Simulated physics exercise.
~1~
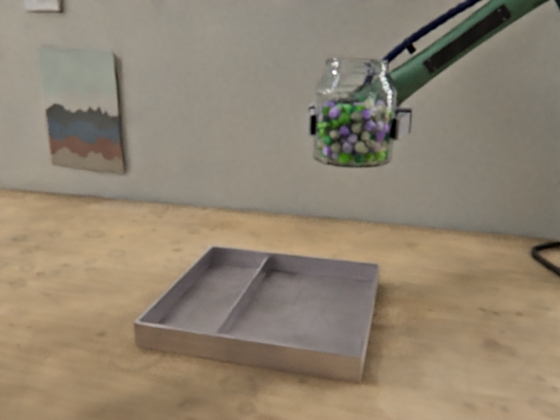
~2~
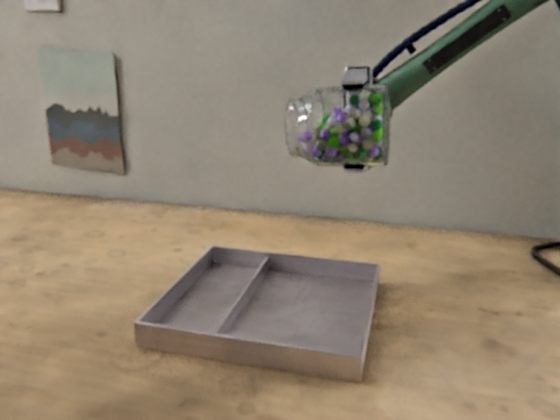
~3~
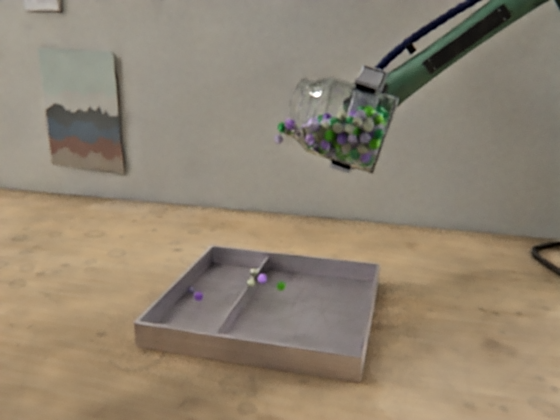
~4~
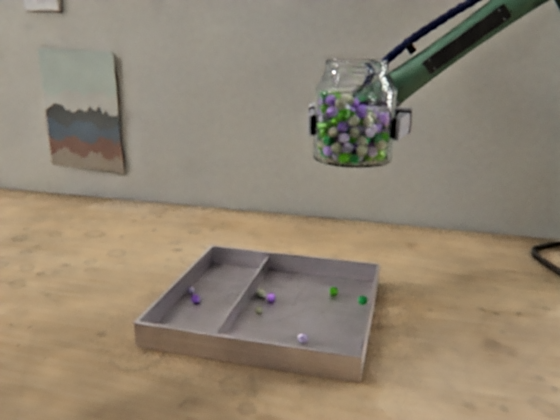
A green robot arm held a clear jar of purple, green and white sweets above a divided gray tray, tipped it to the left until a few dropped out, then turned it upright again, leaving most still inside and a handful scattered across both compartments.
